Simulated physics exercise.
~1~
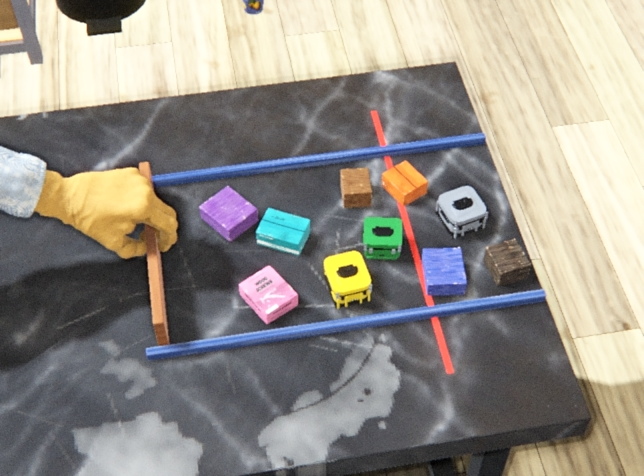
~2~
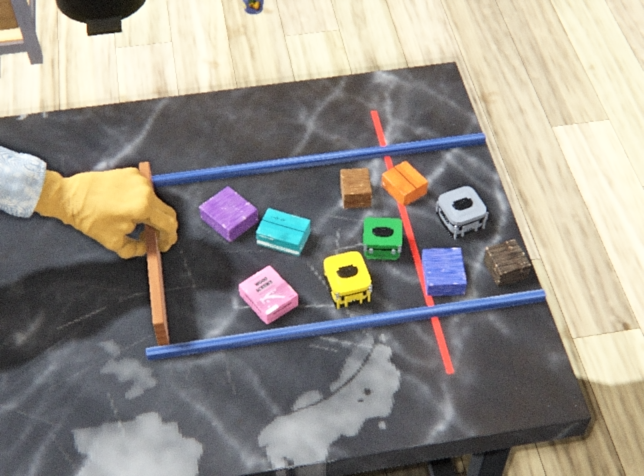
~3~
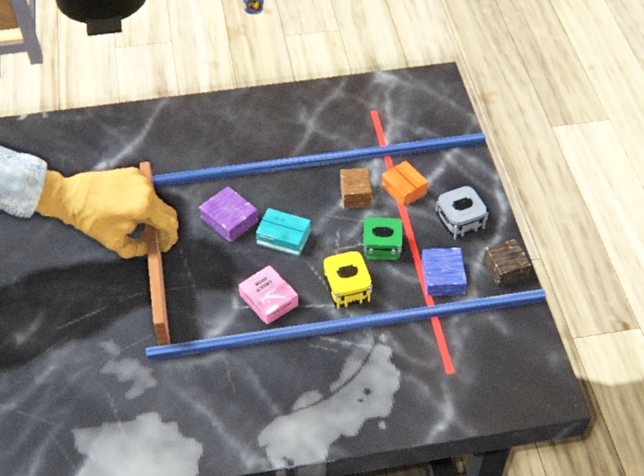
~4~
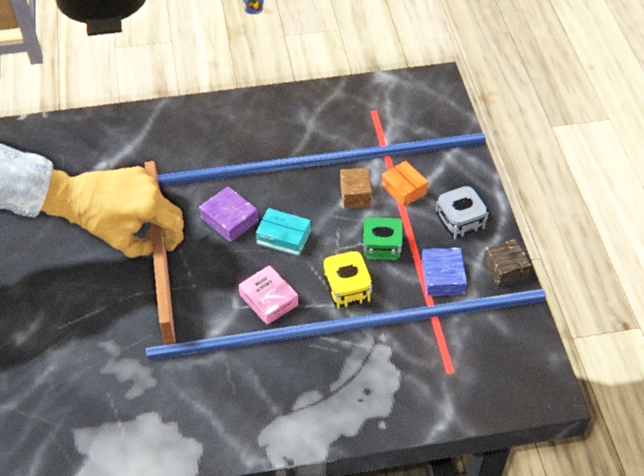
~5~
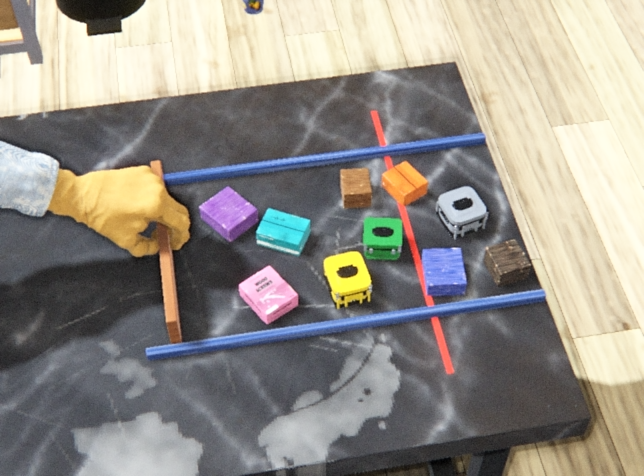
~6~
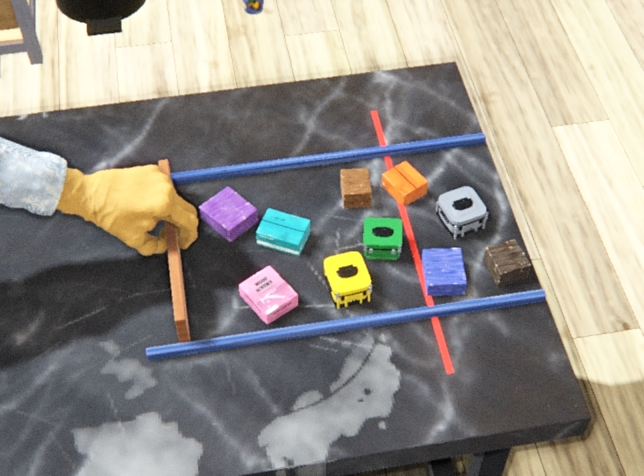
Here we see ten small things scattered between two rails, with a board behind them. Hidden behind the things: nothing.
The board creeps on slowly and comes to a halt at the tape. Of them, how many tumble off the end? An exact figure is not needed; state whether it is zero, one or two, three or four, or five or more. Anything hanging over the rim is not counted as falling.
The number falling off is one or two.
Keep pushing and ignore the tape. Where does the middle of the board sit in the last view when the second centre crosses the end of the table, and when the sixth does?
Roughly (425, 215) and then roughly (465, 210).
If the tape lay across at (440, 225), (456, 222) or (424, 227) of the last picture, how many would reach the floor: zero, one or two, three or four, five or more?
First either three or four, next three or four, finally either one or two.
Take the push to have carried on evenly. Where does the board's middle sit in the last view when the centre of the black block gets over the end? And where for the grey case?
I'd say about (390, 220) for the first one and about (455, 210) for the second.
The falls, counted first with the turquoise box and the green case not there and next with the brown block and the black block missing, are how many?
In the first try 1, in the other 0.
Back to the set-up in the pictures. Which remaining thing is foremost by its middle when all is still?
Looks like the blue block to me.
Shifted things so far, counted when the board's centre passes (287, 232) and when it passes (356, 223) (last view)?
By the first moment it's 4, by the second it's 8.
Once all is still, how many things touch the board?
I count 3 of them.
A little later, none off yet; black block at rest near (507, 263); grey case at rest near (461, 212); blue block at rest near (444, 272).
When it is over, the number that fall off is one or two; down, black block.
